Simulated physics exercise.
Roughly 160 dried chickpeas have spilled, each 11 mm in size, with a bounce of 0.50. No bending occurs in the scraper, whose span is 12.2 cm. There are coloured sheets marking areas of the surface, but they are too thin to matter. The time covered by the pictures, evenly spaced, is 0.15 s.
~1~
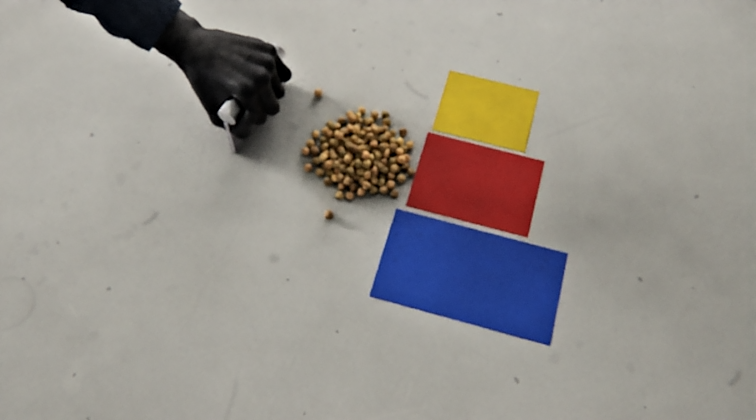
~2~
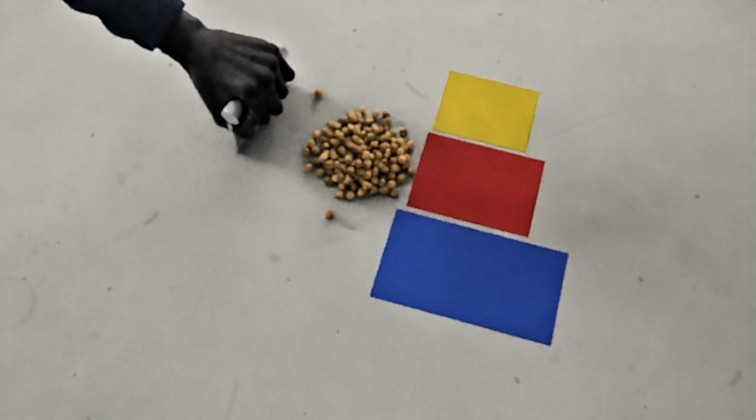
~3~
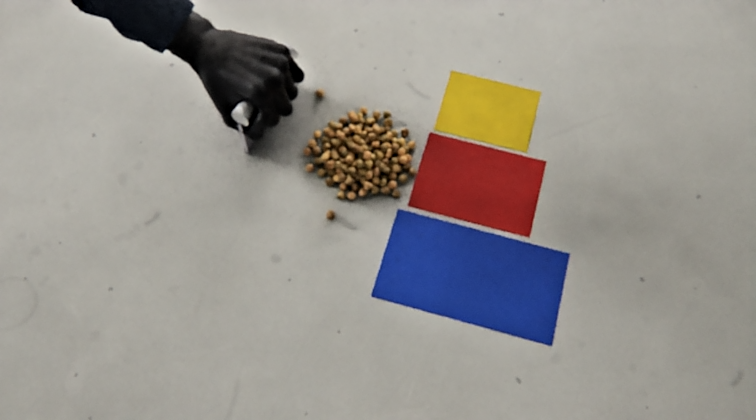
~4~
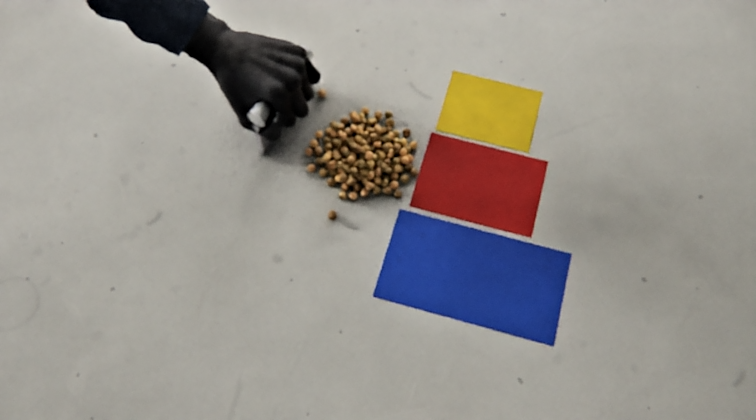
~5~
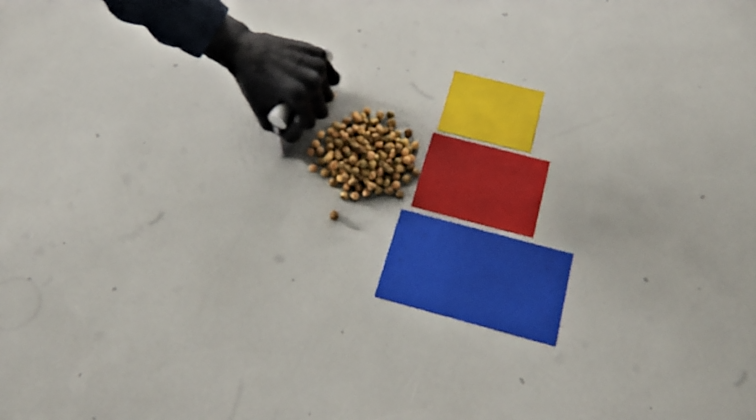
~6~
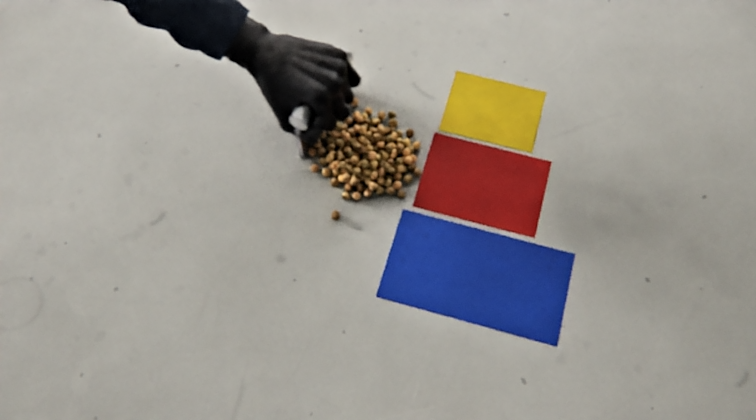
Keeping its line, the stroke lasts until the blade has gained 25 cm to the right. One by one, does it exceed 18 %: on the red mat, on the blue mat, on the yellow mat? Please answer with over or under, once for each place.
Red mat, over; blue mat, under; yellow mat, under.
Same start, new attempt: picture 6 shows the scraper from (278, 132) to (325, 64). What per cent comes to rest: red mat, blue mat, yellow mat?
Final shares - red mat: 45%, blue mat: 0%, yellow mat: 10%.
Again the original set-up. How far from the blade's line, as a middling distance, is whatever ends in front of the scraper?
Middle value: Near 5 cm.
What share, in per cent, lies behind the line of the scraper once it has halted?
Roughly 35 %.
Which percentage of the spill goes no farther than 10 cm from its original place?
About 50 %.
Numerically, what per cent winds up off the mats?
I'd put it near 45 per cent.
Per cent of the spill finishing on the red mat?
About 40 per cent.
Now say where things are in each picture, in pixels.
The first frame shows scraper from (229, 128) to (279, 60); moved 0.0 cm; pieces shifted so far, 0; middle of the spill at (363, 149); blue mat at (470, 275); red mat at (476, 183); yellow mat at (486, 111).
The second frame shows scraper from (233, 128) to (282, 60); moved 0.4 cm; pieces shifted so far, 0; middle of the spill at (363, 149).
The third frame shows scraper from (242, 129) to (291, 61); moved 1.4 cm; pieces shifted so far, 0; middle of the spill at (365, 149).
The fourth frame shows scraper from (259, 130) to (307, 62); moved 3.2 cm; pieces shifted so far, 0; middle of the spill at (366, 149).
The fifth frame shows scraper from (279, 131) to (326, 64); moved 5.4 cm; pieces shifted so far, 1; middle of the spill at (368, 149).
The sixth frame shows scraper from (299, 133) to (346, 65); moved 7.7 cm; pieces shifted so far, 1; middle of the spill at (370, 149); blue mat at (477, 275); red mat at (483, 184); yellow mat at (493, 111).
Then, 0.17 s after the last picture, scraper 20 cm from its start, spill 14 cm wide; red mat 30 %, yellow mat 5 %, off the mats 65 %.
Then, 0.35 s after the last picture, scraper 26 cm from its start, spill 17 cm wide; blue mat 5 %, red mat 45 %, yellow mat 15 %, off the mats 40 %.
Then, 0.49 s after the last picture, scraper 26 cm from its start, spill 18 cm wide; blue mat 5 %, red mat 40 %, yellow mat 10 %, off the mats 45 %.
In the end, blue mat 5 %, red mat 40 %, yellow mat 10 %, off the mats 45 %.
